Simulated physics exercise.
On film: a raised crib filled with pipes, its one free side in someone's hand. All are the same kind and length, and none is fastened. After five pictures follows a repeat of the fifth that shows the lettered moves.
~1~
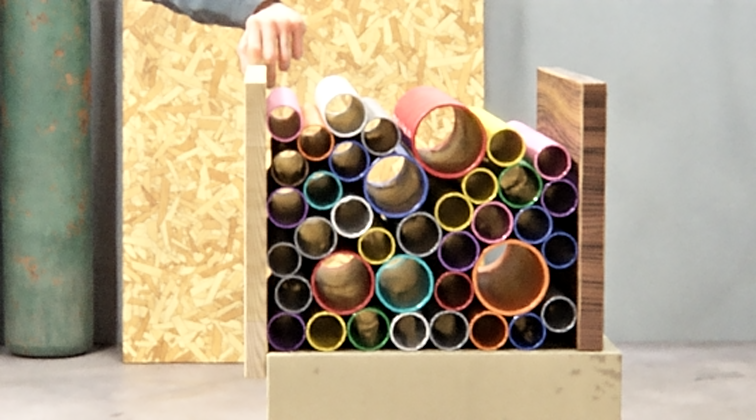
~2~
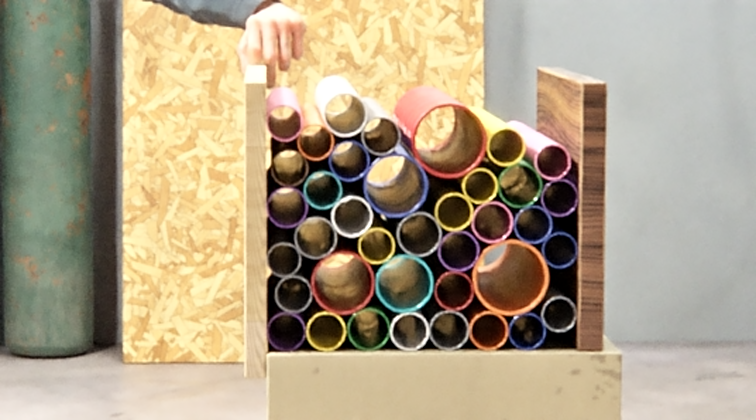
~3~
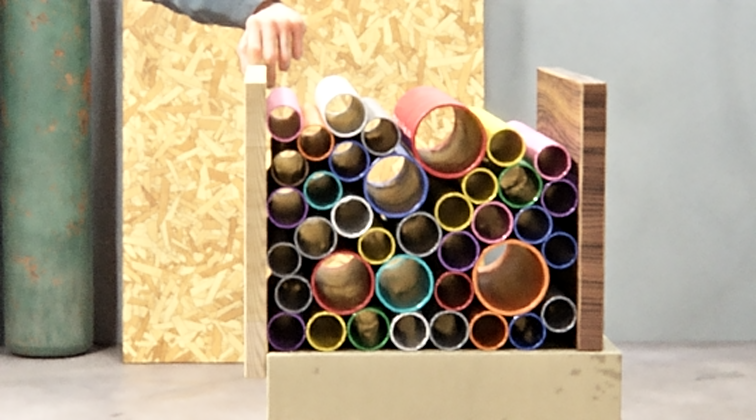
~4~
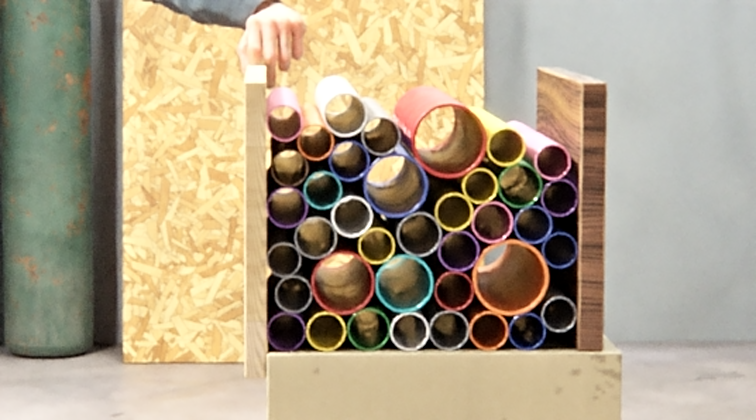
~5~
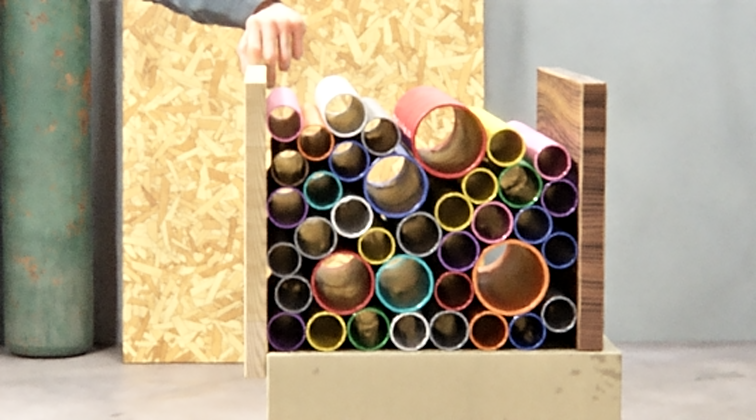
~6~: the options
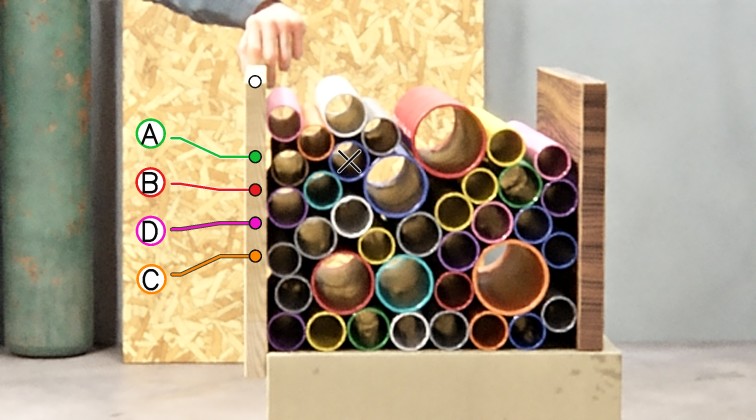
Nothing visibly moves, and the camera stays fixed, looking straight at the open ends of a stack of colourful pipes between two upright boards on a beige base. Red, orange, turquoise, blue, yellow, pink and purple rims crowd together, with a dark wood board at right and a pale one at left. A hand from a grey-blue sleeve stays on the pale board's top, before a speckled panel and green cylinder.
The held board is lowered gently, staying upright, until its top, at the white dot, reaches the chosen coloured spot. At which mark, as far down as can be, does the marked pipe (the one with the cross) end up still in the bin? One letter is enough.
Mark D is as low as it can go.
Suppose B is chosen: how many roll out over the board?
At B the number is one.
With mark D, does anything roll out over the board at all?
Yes, at D.
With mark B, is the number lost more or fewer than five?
At B, fewer than five.
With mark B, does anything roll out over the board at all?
Yes.
On the marked copy, A at (255, 157); B at (255, 190); C at (256, 256); D at (256, 223); the cross at (349, 161); the white dot at (255, 82).
With D. Early on, top of the board (266, 150).
Further on, top of the board (266, 222).
At the end, top of the board (266, 222), about four out over the board, the crossed one still inside.
As for the rest, A keeps the crossed one inside; B keeps the crossed one inside; C lets the crossed one out.
